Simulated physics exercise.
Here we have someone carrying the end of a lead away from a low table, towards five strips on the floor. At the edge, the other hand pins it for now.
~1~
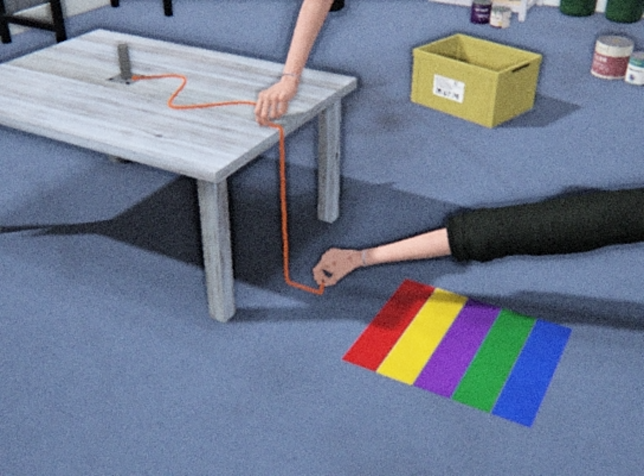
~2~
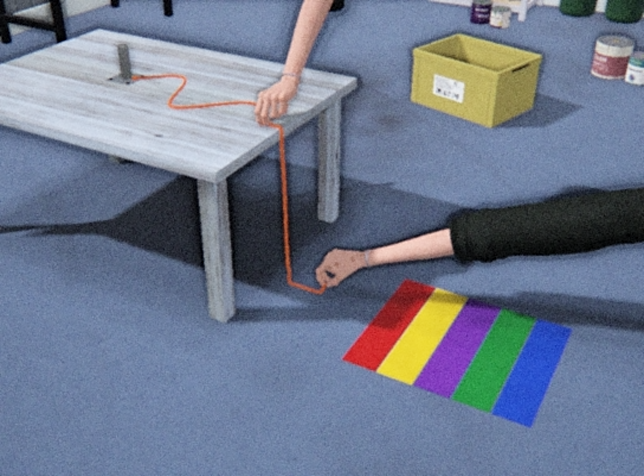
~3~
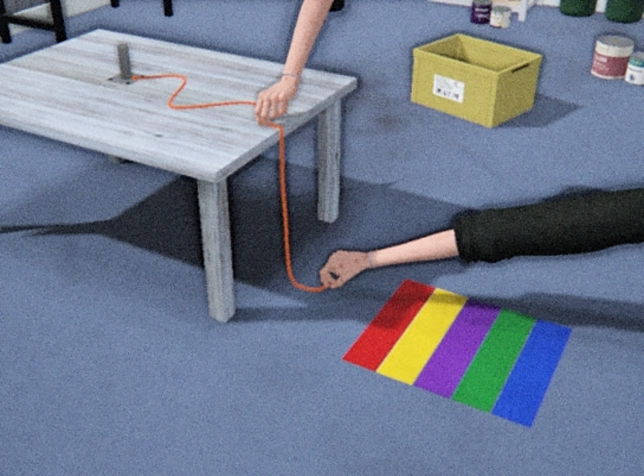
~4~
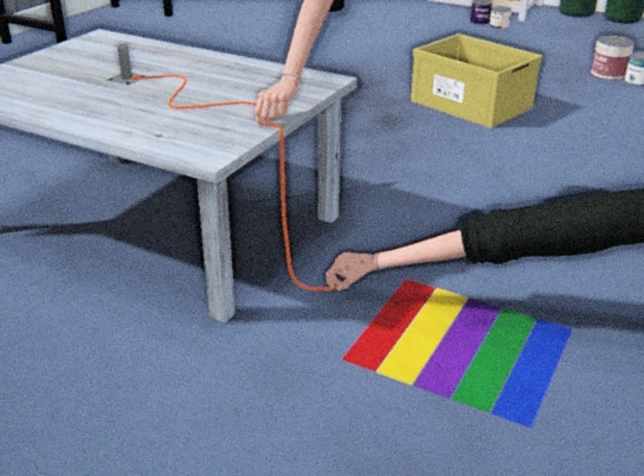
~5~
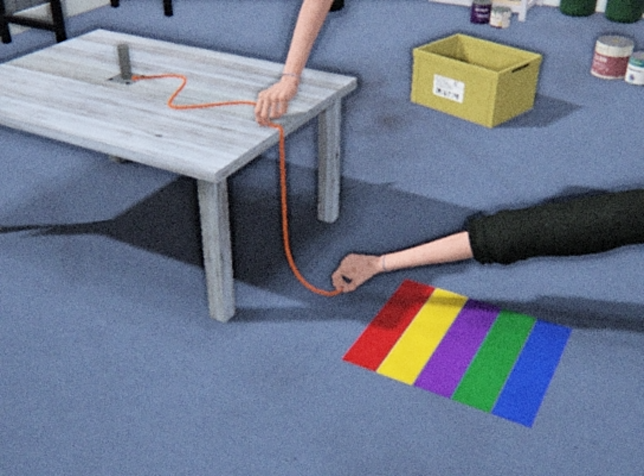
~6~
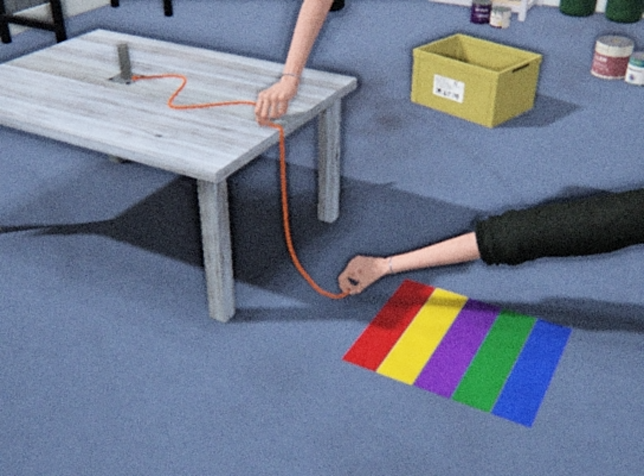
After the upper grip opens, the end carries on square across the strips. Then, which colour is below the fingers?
The blue one is below them.
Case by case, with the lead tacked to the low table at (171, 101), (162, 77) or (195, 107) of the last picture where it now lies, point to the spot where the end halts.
It would sit near (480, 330) the first time, (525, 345) the second and (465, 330) the third.
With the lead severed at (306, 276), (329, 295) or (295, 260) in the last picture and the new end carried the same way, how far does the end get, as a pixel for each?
Going through them in turn gives (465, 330), (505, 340) and finally (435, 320).
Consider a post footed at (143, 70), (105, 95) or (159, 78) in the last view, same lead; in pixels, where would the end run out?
About (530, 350), then (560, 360), then (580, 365).
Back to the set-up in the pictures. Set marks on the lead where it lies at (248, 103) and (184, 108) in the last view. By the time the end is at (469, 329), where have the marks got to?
Result - first point (289, 135), second point (246, 109).
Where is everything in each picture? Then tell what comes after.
In the first picture, end (323, 283); red (371, 349); yellow (406, 361); purple (442, 374); green (480, 387); blue (520, 401).
In the second picture, end (326, 284); lead through (171, 76) (172, 98) (230, 104) (267, 124) (285, 194) (288, 260).
In the third picture, end (330, 285).
In the fourth picture, end (336, 287); lead through (171, 76) (172, 98) (230, 104) (267, 124) (283, 193) (289, 260).
In the fifth picture, end (342, 289).
In the sixth picture, end (349, 291); lead through (171, 76) (172, 98) (230, 104) (267, 124) (284, 194) (296, 262).
Soon after, end near (469, 329); over purple.
Then, end near (514, 344); over green.
At full stretch, end near (541, 352); over blue. It halts on the blue strip.
